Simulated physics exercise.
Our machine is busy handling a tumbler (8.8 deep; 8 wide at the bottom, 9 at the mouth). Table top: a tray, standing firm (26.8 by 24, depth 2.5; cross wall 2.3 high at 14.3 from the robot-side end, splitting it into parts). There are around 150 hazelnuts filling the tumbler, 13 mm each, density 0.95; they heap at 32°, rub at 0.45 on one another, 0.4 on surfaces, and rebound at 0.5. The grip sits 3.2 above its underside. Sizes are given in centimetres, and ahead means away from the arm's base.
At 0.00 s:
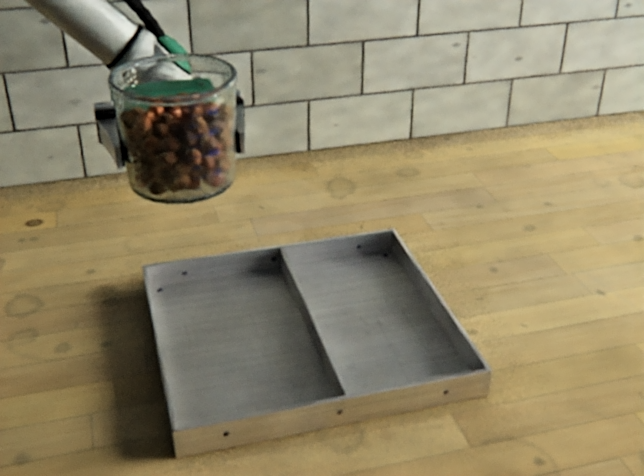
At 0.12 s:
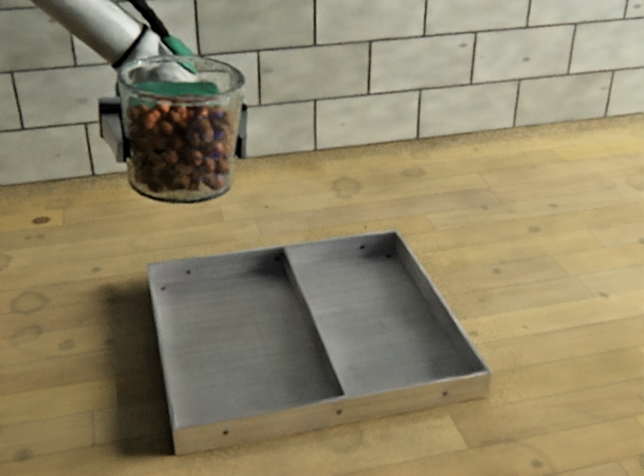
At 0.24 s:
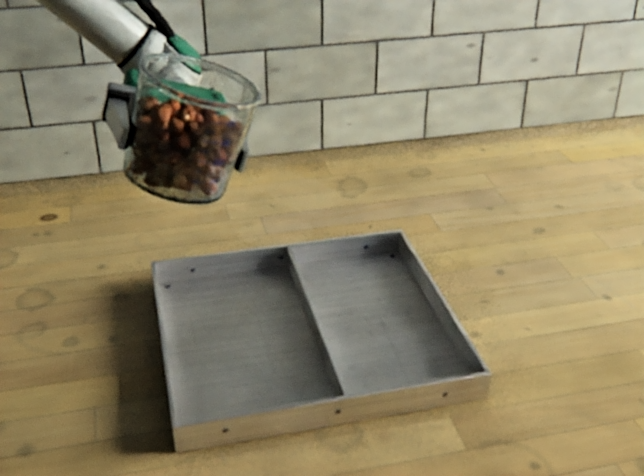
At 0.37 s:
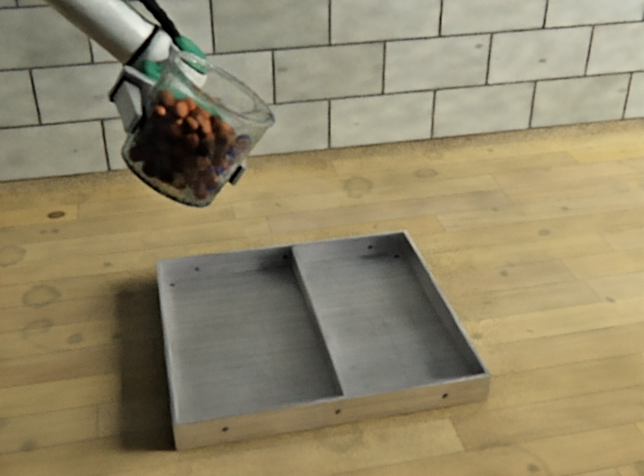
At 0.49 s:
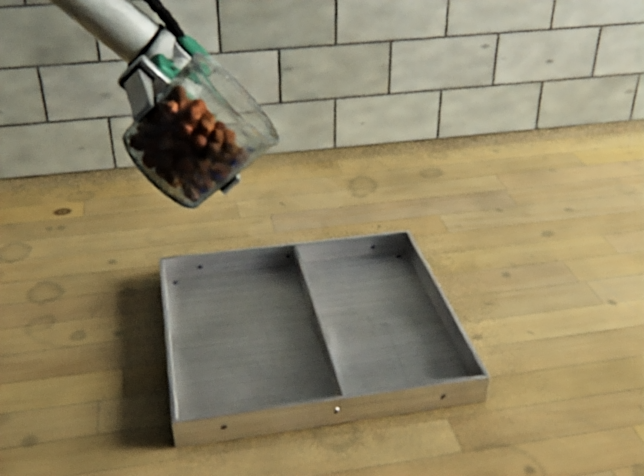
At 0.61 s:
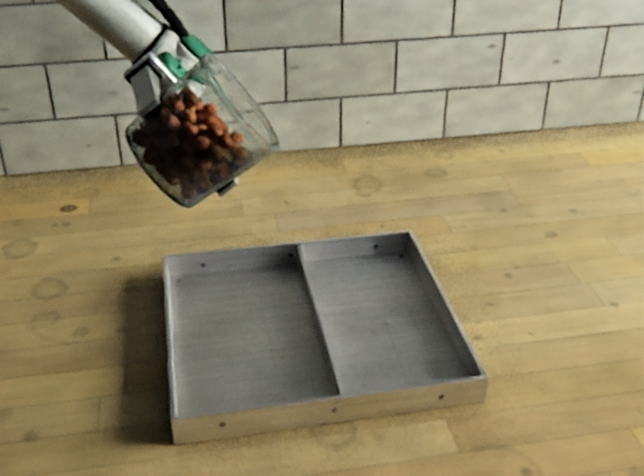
A robotic arm holds a clear tumbler filled with hazelnuts above a gray divided tray on a wooden surface, then steadily tilts it forward to a steep angle, the nuts shifting inside while the tray stays still.
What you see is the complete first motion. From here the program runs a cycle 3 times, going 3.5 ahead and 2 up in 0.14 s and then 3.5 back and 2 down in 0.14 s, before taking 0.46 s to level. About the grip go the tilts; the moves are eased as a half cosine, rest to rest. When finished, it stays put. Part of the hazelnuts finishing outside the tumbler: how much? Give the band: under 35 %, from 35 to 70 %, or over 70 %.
The share falls under 35 %.
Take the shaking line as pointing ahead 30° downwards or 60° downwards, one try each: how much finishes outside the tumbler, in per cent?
About 5 and 0 per cent.
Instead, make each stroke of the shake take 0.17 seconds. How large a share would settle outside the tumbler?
Around 5 percent.
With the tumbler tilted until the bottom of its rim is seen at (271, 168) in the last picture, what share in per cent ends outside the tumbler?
Estimate: About 70 per cent.
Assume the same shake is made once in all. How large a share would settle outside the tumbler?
That share would be near 10 percent.
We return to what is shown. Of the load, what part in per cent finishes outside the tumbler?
Some 25 in a hundred.
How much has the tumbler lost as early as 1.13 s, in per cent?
Around 15 percent at that moment.
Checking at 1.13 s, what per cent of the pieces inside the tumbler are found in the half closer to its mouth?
Something like 50 percent sits in that half.
By 1.13 s, tilted 54° forward, highest piece 25 above the table; 130 in the tumbler, 7 in the far-side part, 3 in the robot-side part, 13 in flight or on a rim.
By 1.65 s, tilted 33° forward, highest piece 25 above the table; 117 in the tumbler, 21 in the far-side part, 12 in the robot-side part, 1 on the table or floor, 2 in flight or on a rim.
By 2.11 s, level, highest piece 27 above the table; 117 in the tumbler, 21 in the far-side part, 13 in the robot-side part, 2 on the table or floor.
By 3.16 s, level, highest piece 27 above the table; 117 in the tumbler, 21 in the far-side part, 13 in the robot-side part, 2 on the table or floor.
Final count, 117 in the tumbler, 21 in the far-side part, 13 in the robot-side part, 2 on the table or floor. That is 24 % outside the tumbler.
